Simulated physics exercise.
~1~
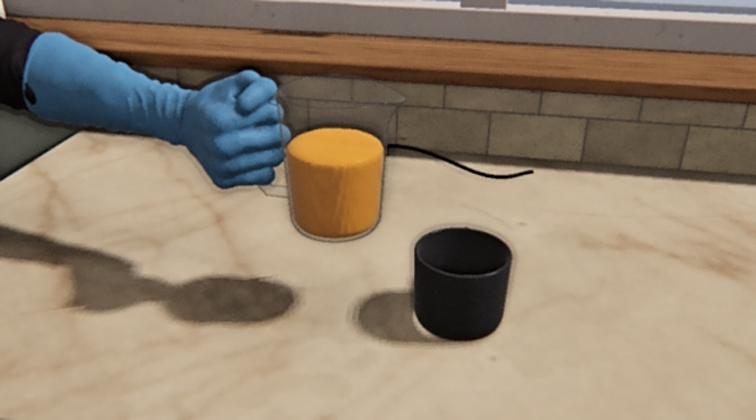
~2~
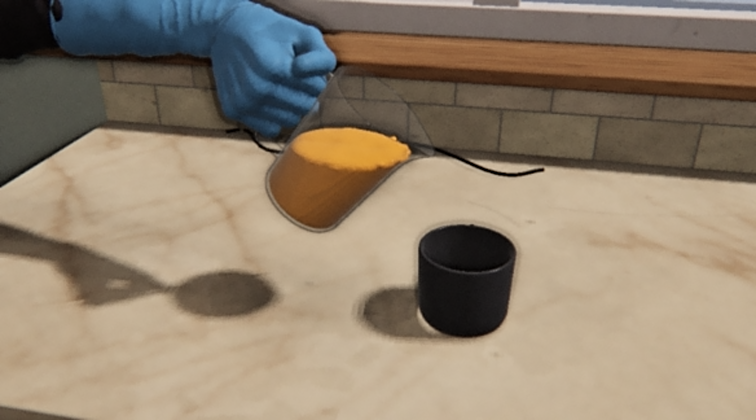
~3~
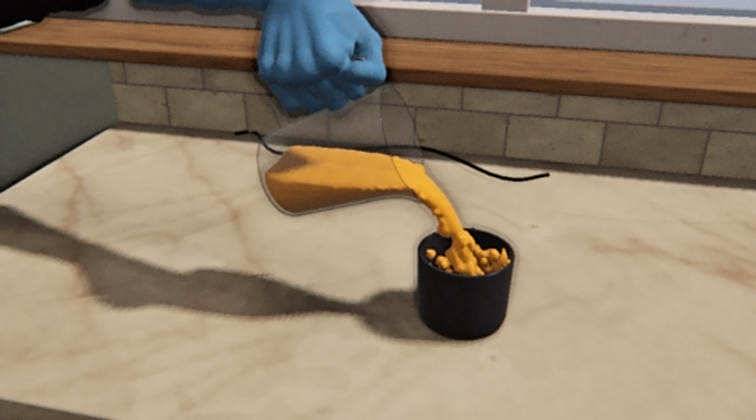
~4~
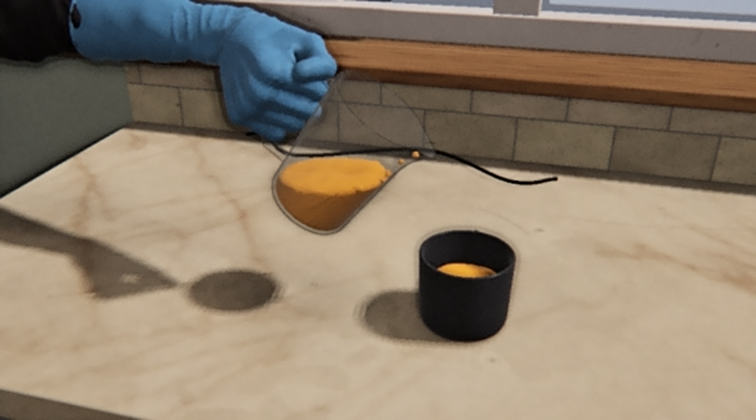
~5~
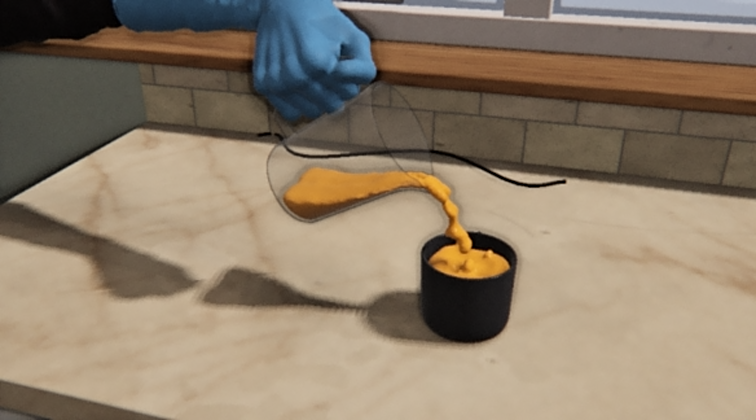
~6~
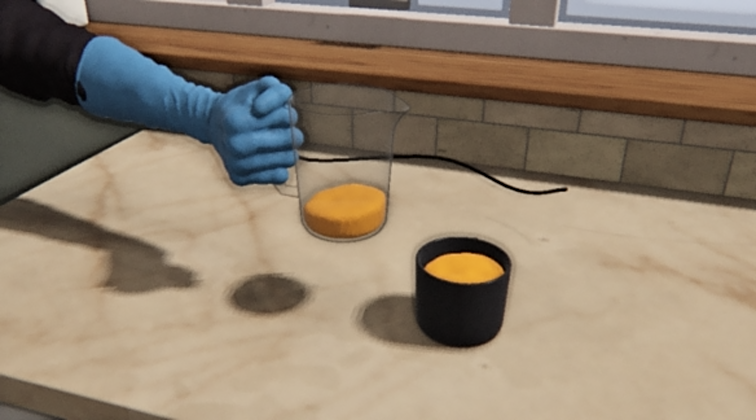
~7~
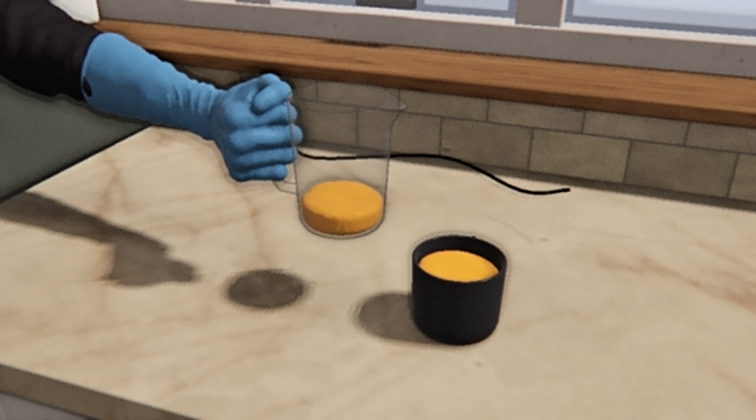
On a marble worktop, a blue-gloved hand pours orange juice from a clear jug into a black mug twice, leaving some behind.
